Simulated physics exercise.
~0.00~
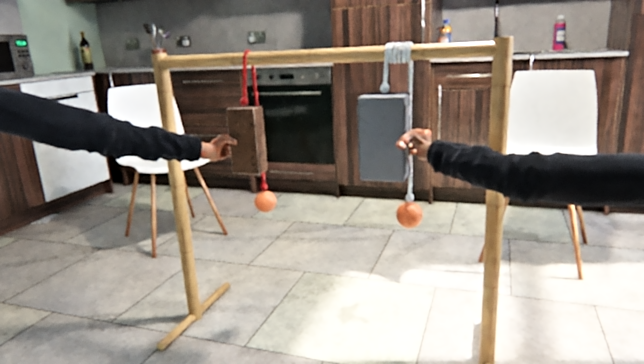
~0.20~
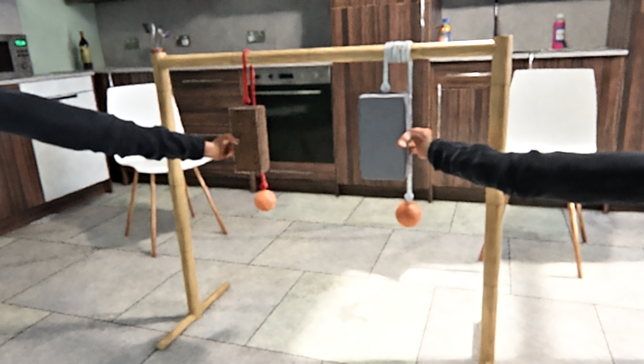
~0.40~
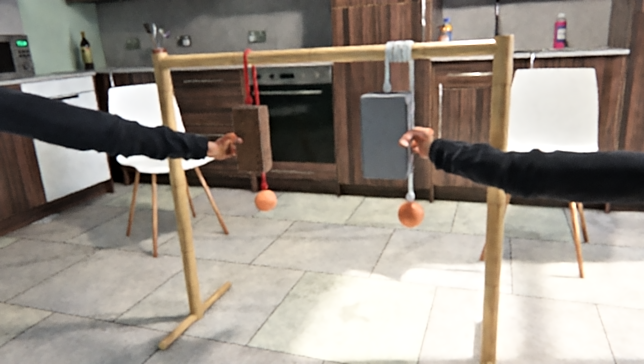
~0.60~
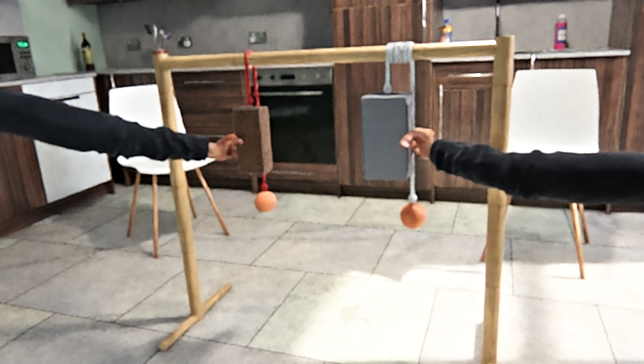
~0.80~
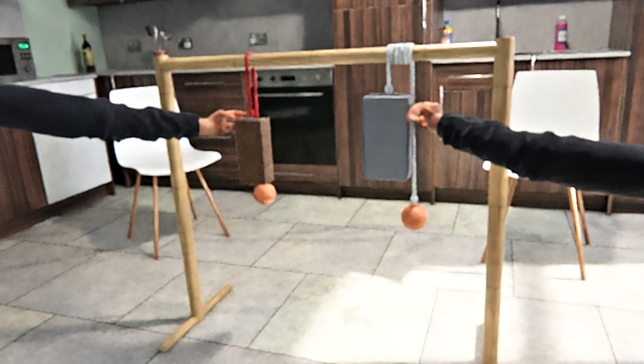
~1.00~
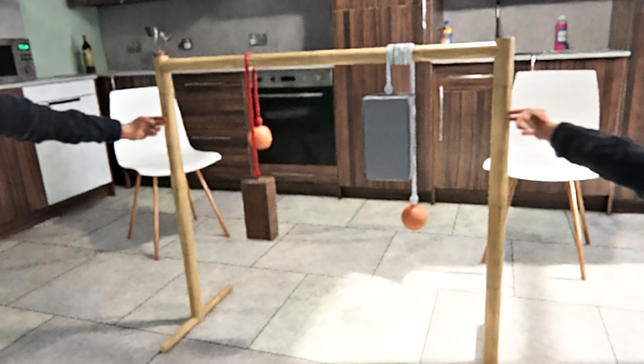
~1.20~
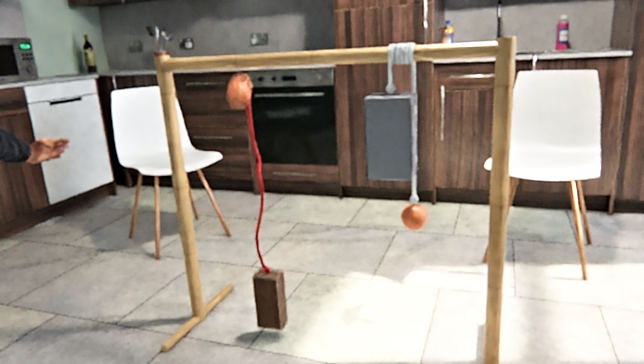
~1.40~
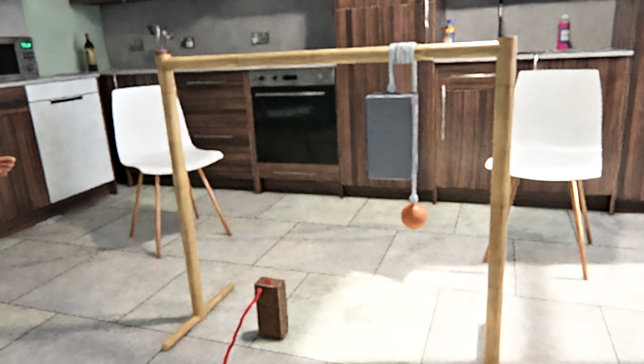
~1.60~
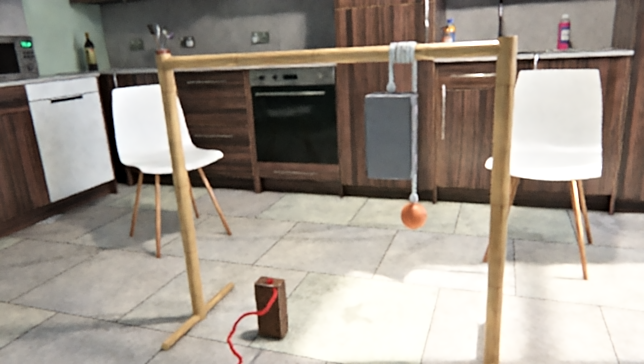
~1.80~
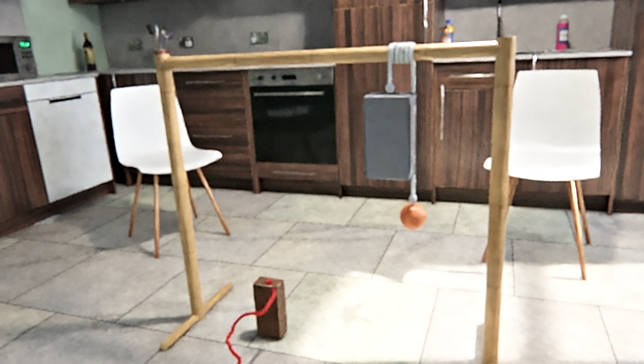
Brick dropping to the kitchen floor and pulling its red rope off a wooden rail, while the grey case stays hanging.
